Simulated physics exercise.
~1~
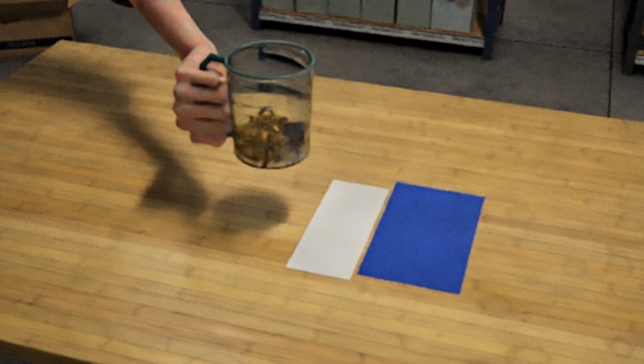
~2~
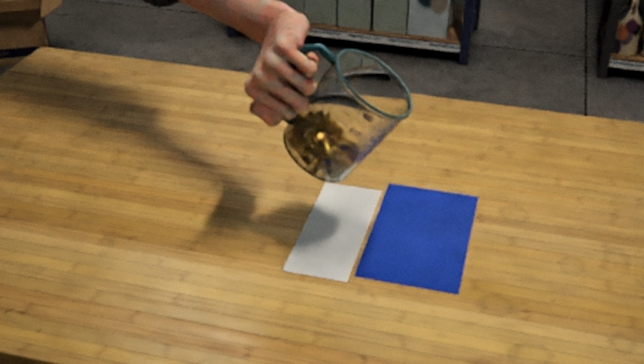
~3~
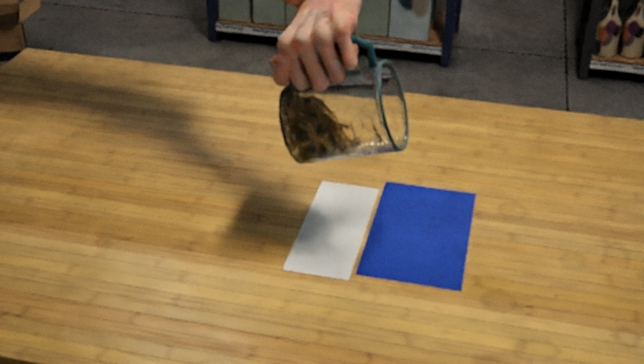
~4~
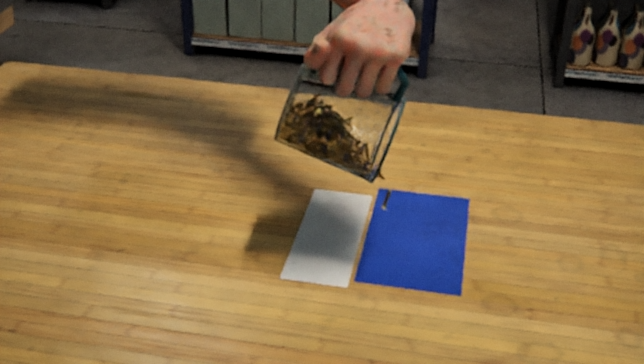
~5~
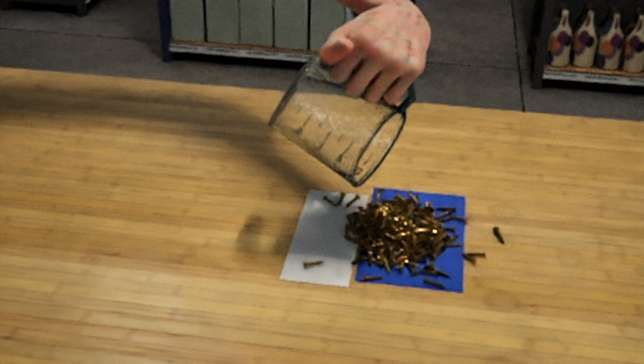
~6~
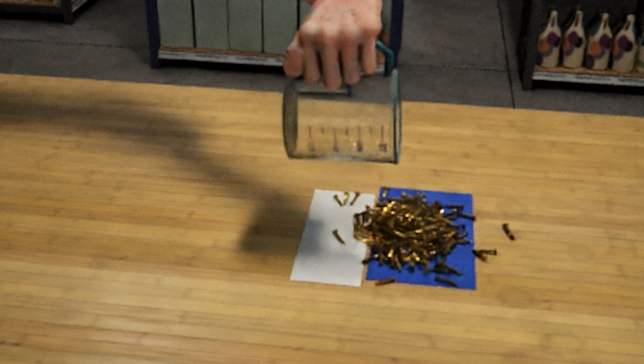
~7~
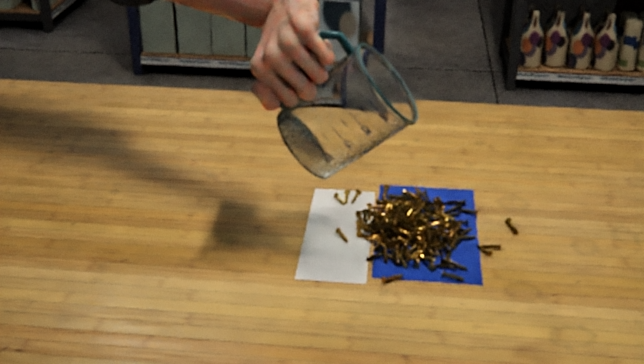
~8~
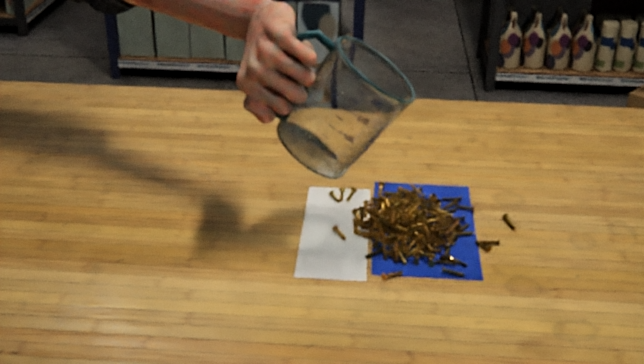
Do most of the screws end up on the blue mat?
Yes, the great majority lie in a heap on the blue mat. Only a few end up on the white mat or the bare table, and the jug is left empty.
